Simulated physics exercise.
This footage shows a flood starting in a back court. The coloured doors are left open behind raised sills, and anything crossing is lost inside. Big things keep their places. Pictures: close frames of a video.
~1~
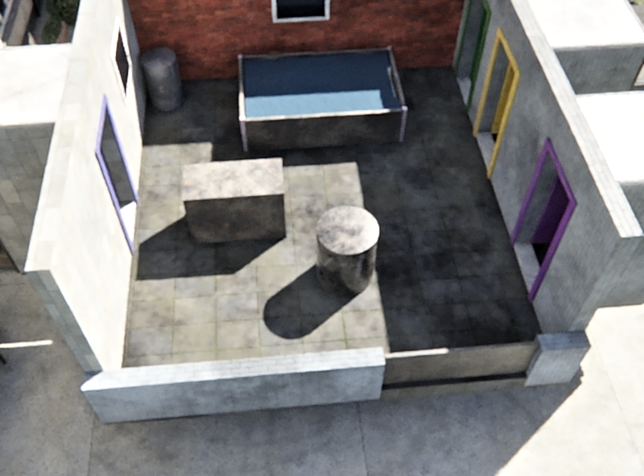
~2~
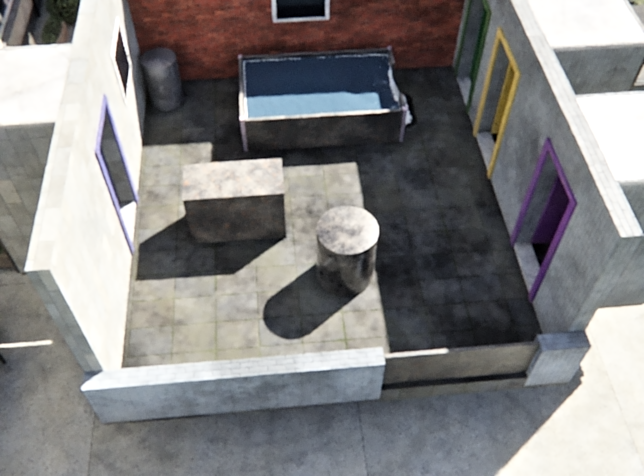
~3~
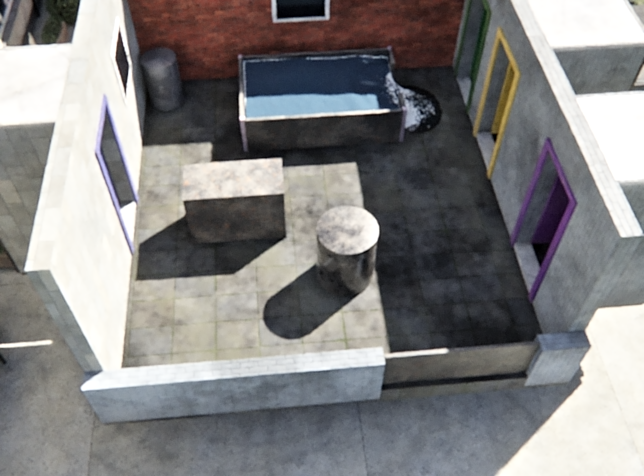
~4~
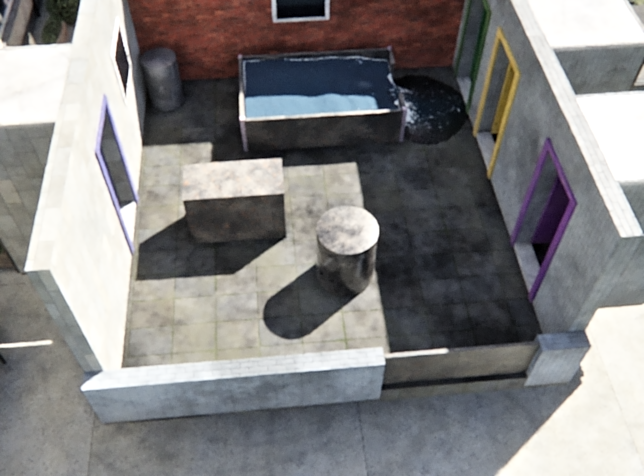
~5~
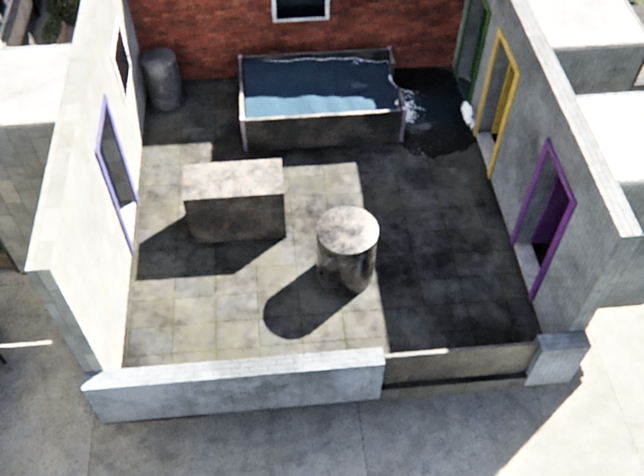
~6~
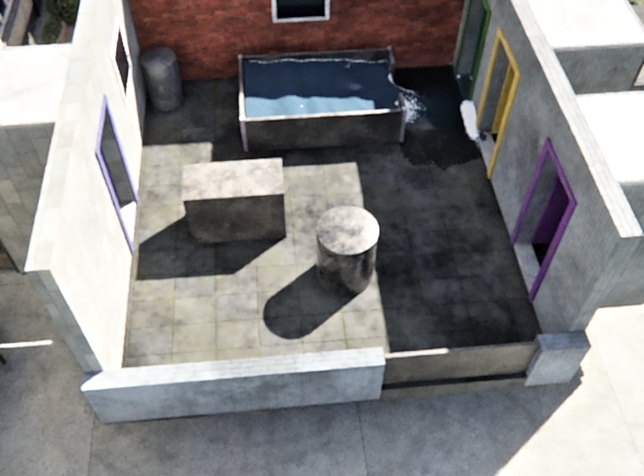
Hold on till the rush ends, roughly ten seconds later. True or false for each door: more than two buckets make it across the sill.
Blue door: False; purple door: False; green door: True; yellow door: True.
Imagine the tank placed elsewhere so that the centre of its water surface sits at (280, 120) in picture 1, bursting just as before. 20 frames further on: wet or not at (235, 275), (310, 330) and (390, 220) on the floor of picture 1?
As listed: Untouched, untouched, untouched.
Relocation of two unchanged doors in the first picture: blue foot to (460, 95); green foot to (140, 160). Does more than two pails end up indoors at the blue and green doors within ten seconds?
Looking at both, the blue one gets flooded and the green one stays unflooded.
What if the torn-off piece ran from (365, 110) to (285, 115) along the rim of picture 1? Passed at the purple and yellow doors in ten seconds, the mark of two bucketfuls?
First purple crosses the line, then yellow comes up short.
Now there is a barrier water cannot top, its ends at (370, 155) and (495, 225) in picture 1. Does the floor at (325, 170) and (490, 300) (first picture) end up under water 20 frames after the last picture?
Result, in order: Bone-dry / swamped.
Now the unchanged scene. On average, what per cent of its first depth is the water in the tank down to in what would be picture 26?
Estimate: Around 52 %.
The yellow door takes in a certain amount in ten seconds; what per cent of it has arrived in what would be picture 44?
Roughly 100 %.
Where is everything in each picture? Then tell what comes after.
The tank at (320, 86) is whole and still, in the first picture.
Water pours out at (393, 98) and has run to (408, 125), in the second picture.
Water pours out at (393, 100) and has run to (430, 97), in the third picture.
The front is at (464, 101), out from the gap at (393, 101), in the fourth picture.
Water pours out at (393, 100) and has run to (472, 87), in the fifth picture.
The front is at (481, 152), out from the gap at (393, 99), in the sixth picture.
A moment on, water covers 10 % of the floor; the blue door not reached, the purple door not reached, the green door far over two buckets in, the yellow door under two buckets in.
Next, water covers 20 % of the floor; the blue door not reached, the purple door wet at the sill, nothing in, the green door far over two buckets in, the yellow door over two buckets in.
Then, water covers 35 % of the floor; the blue door not reached, the purple door wet at the sill, nothing in, the green door far over two buckets in, the yellow door over two buckets in.
Later, water covers 55 % of the floor; the blue door not reached, the purple door wet at the sill, nothing in, the green door far over two buckets in, the yellow door over two buckets in.
In the end, water covers 80 % of the floor; the blue door wet at the sill, nothing in, the purple door wet at the sill, nothing in, the green door far over two buckets in, the yellow door over two buckets in.
